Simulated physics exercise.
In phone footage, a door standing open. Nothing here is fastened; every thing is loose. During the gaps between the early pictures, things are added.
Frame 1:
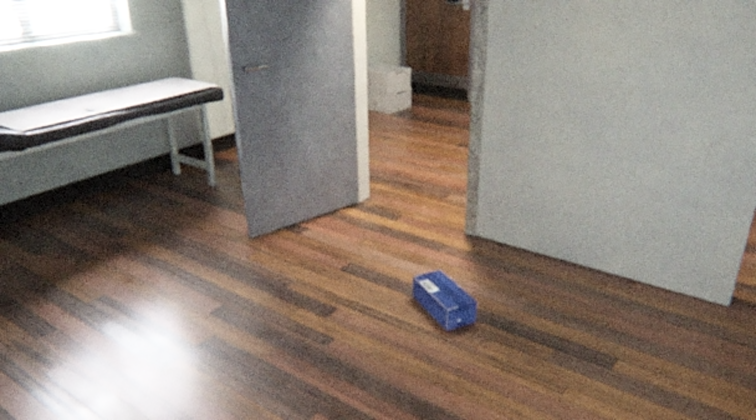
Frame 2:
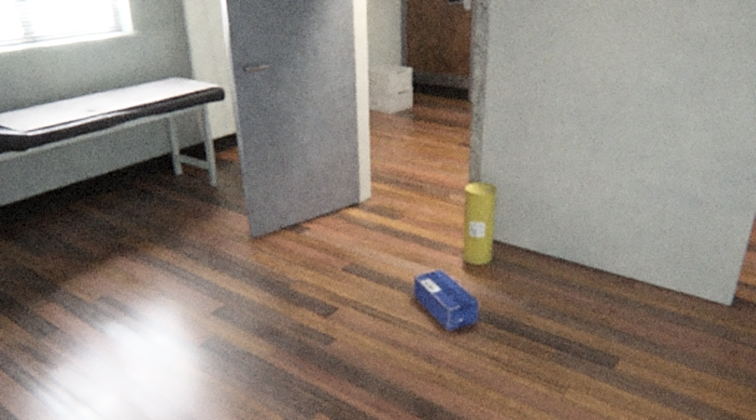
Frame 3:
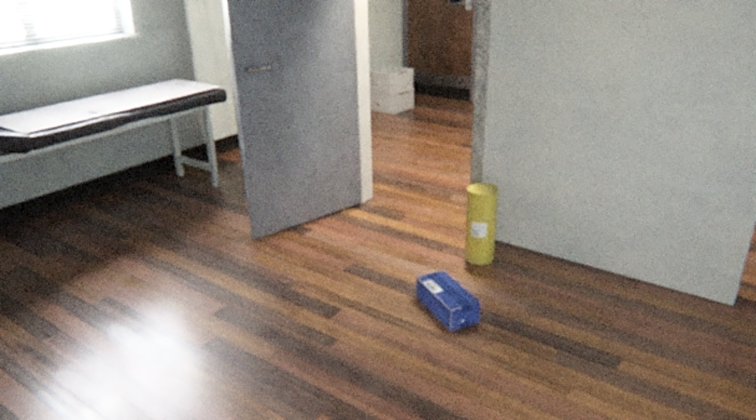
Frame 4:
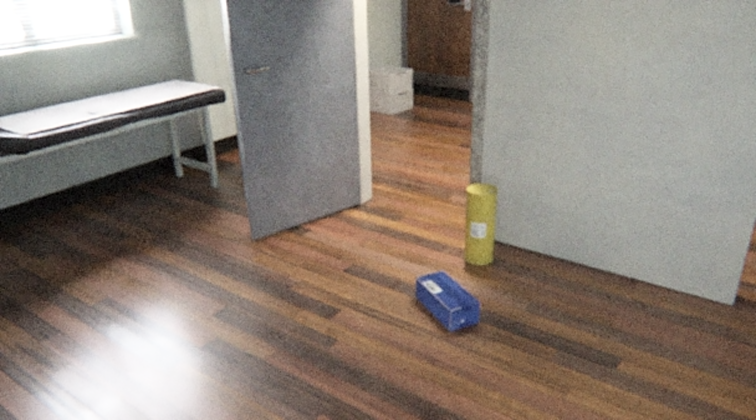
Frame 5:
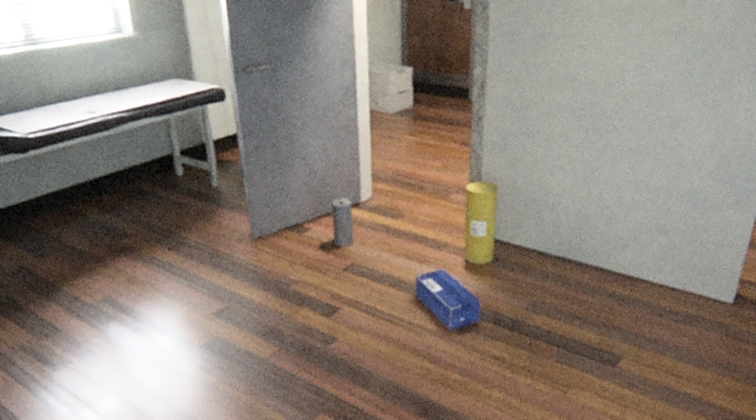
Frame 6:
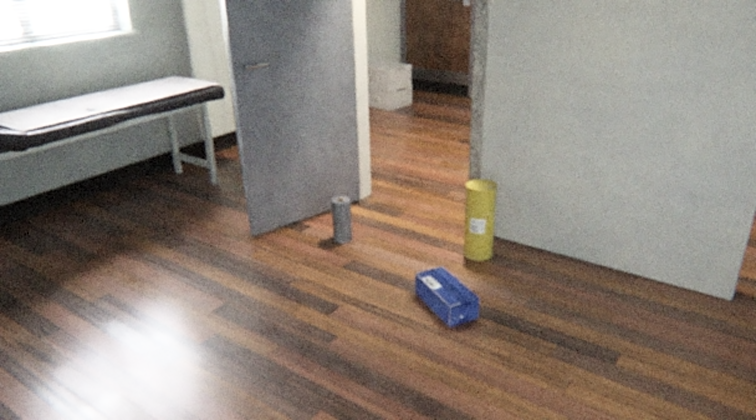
The clip shows a wide-open door and a blue parcel on a wooden floor; a yellow canister appears near the doorway, then a grey roll appears by the door, while everything else stays practically still.
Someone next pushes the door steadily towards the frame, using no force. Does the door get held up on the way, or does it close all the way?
It closes all the way.
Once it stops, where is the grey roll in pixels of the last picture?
Close to (417, 185) in the last picture.
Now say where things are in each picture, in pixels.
In the first picture, door wide open and still.
In the second picture, door wide open and still; yellow canister (479, 223); blue parcel (445, 299).
In the third picture, door wide open and still; yellow canister (481, 224); blue parcel (447, 299).
In the fourth picture, door wide open and still; yellow canister (480, 224); blue parcel (447, 300).
In the fifth picture, door wide open and still; yellow canister (480, 223); blue parcel (447, 298).
In the sixth picture, door wide open and still; grey roll (342, 220); yellow canister (480, 220).
Then, 0.80 s past the last view, door at 55°; grey roll displaced about its own width near (366, 221).
Then, 1.20 s past the last view, door at 17°; grey roll rocked 3° from its first pose near (439, 215).
Then, 1.60 s past the last view, door at 0°; grey roll rocked 70° from its first pose near (442, 188).
Finally, door at 0°; down or leaning hard on the floor, grey roll; the other 2 still in place. Final places as the last picture's camera would see them, grey roll near (417, 185).
